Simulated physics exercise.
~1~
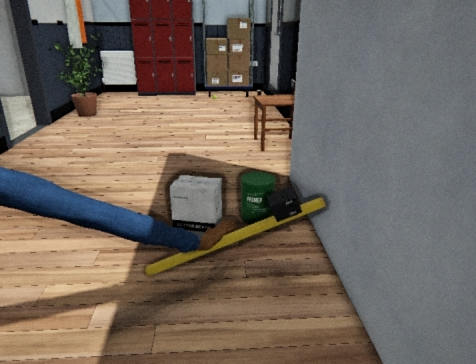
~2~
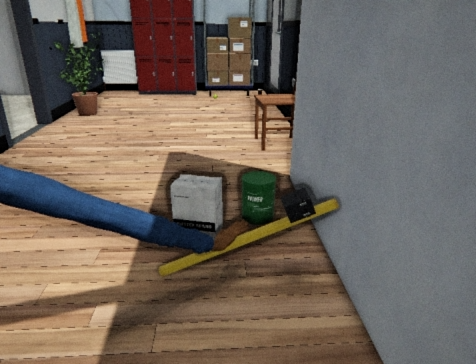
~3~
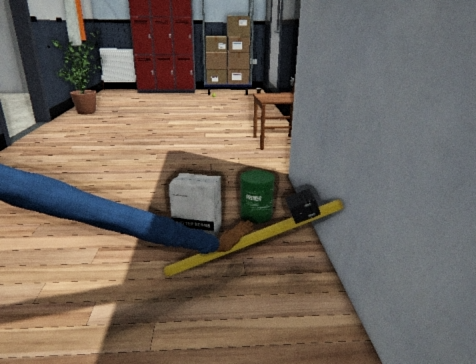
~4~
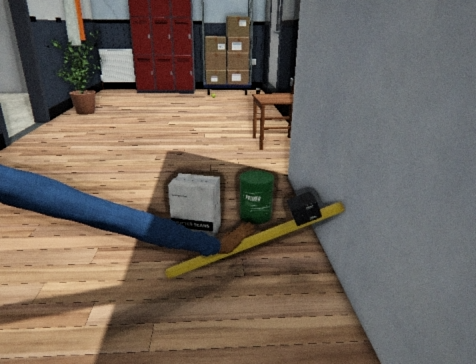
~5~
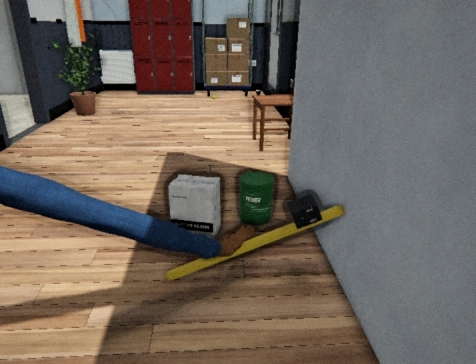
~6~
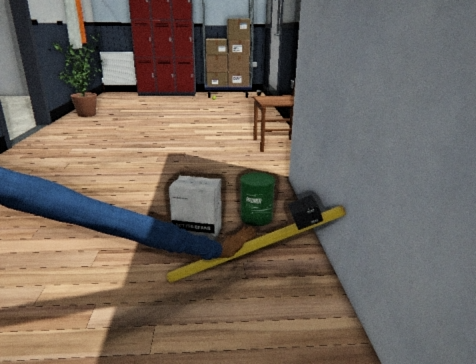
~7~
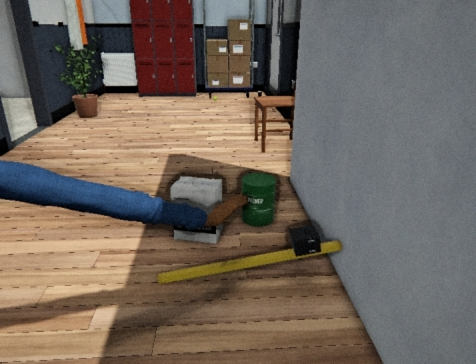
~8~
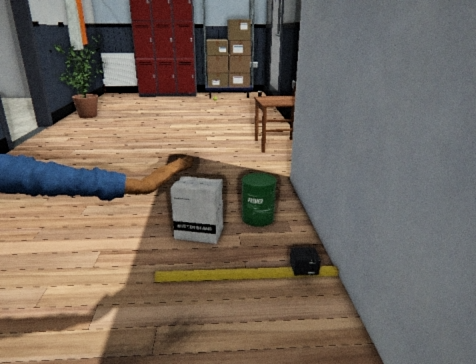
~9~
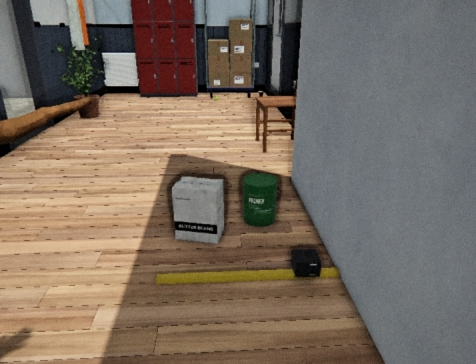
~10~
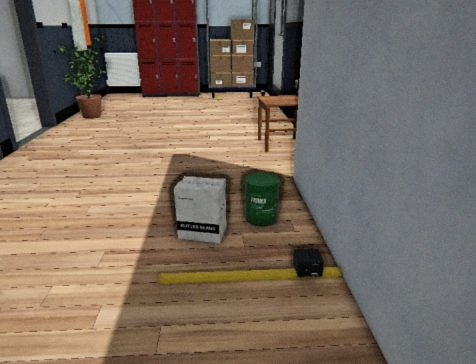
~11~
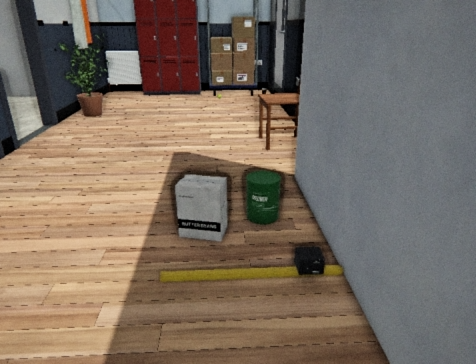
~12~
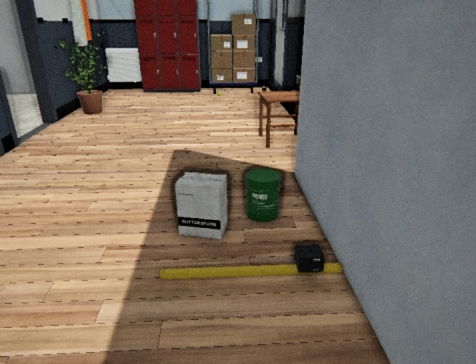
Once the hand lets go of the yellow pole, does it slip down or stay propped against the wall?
The pole slips down as the hand draws away, and it ends up lying nearly level in front of the white box and green pail.
A yellow pole with a small black block near its right end is held at a slant against a grey wall by a blue-sleeved arm, seen from slightly above in a wood-floored room. A white box and a green pail stand just behind it, with red lockers, cartons and a potted plant at the back. The hand shifts the pole a little to the right and holds it there. Then it lets go and draws back to the left, and the pole slips down. It ends lying nearly level in front of the box and pail, which stay put.
